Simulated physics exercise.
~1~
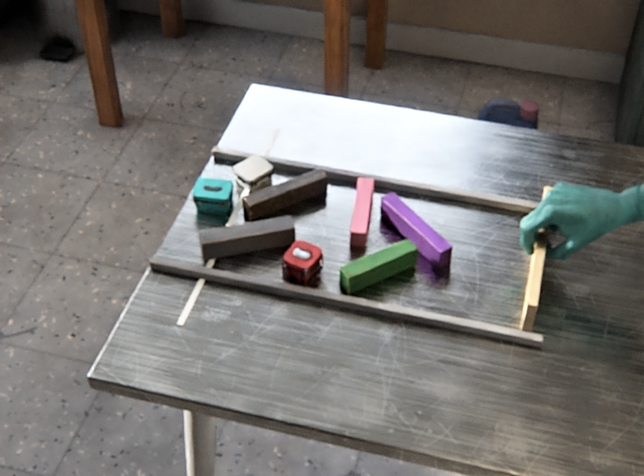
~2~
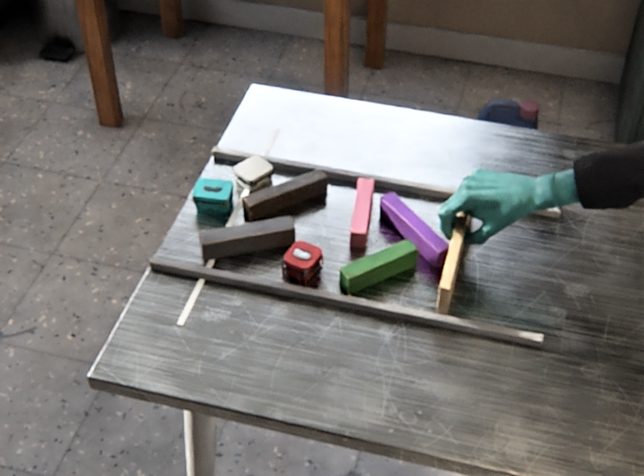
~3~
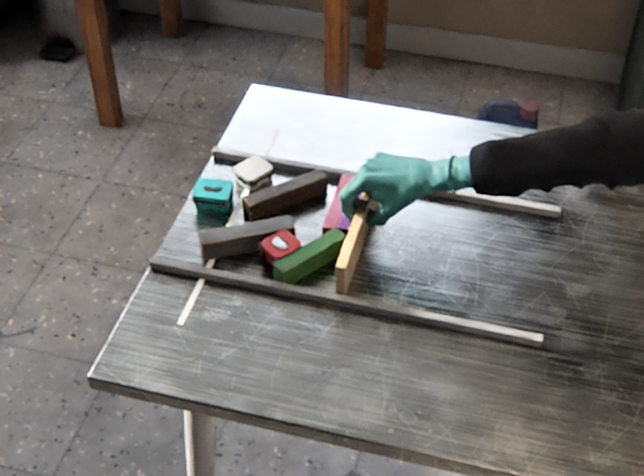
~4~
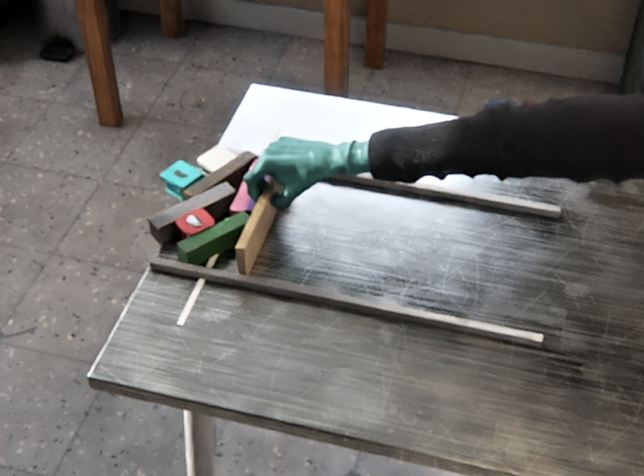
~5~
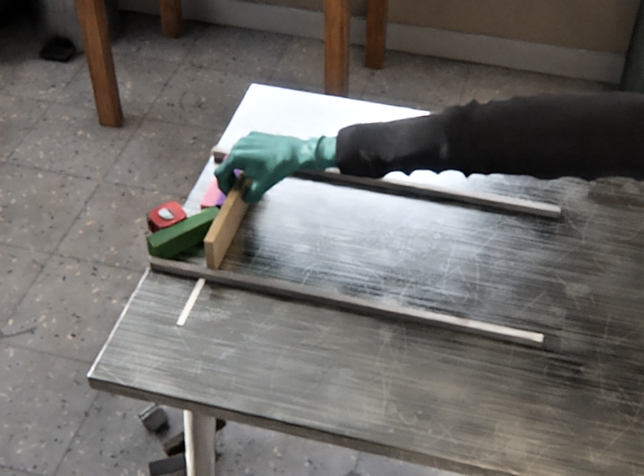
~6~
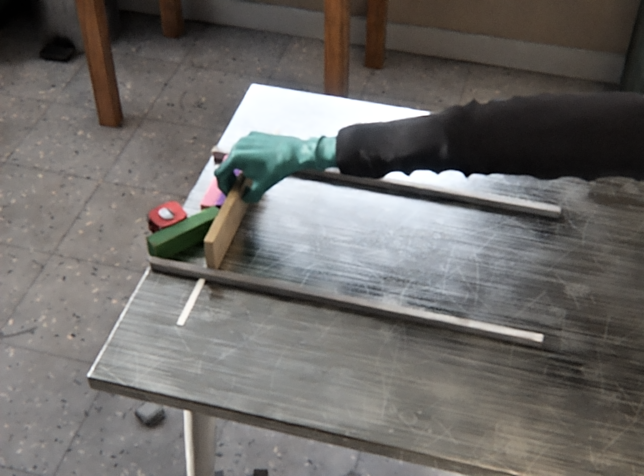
A gloved hand pushes a board left between rails, sweeping several pieces off the table's edge.
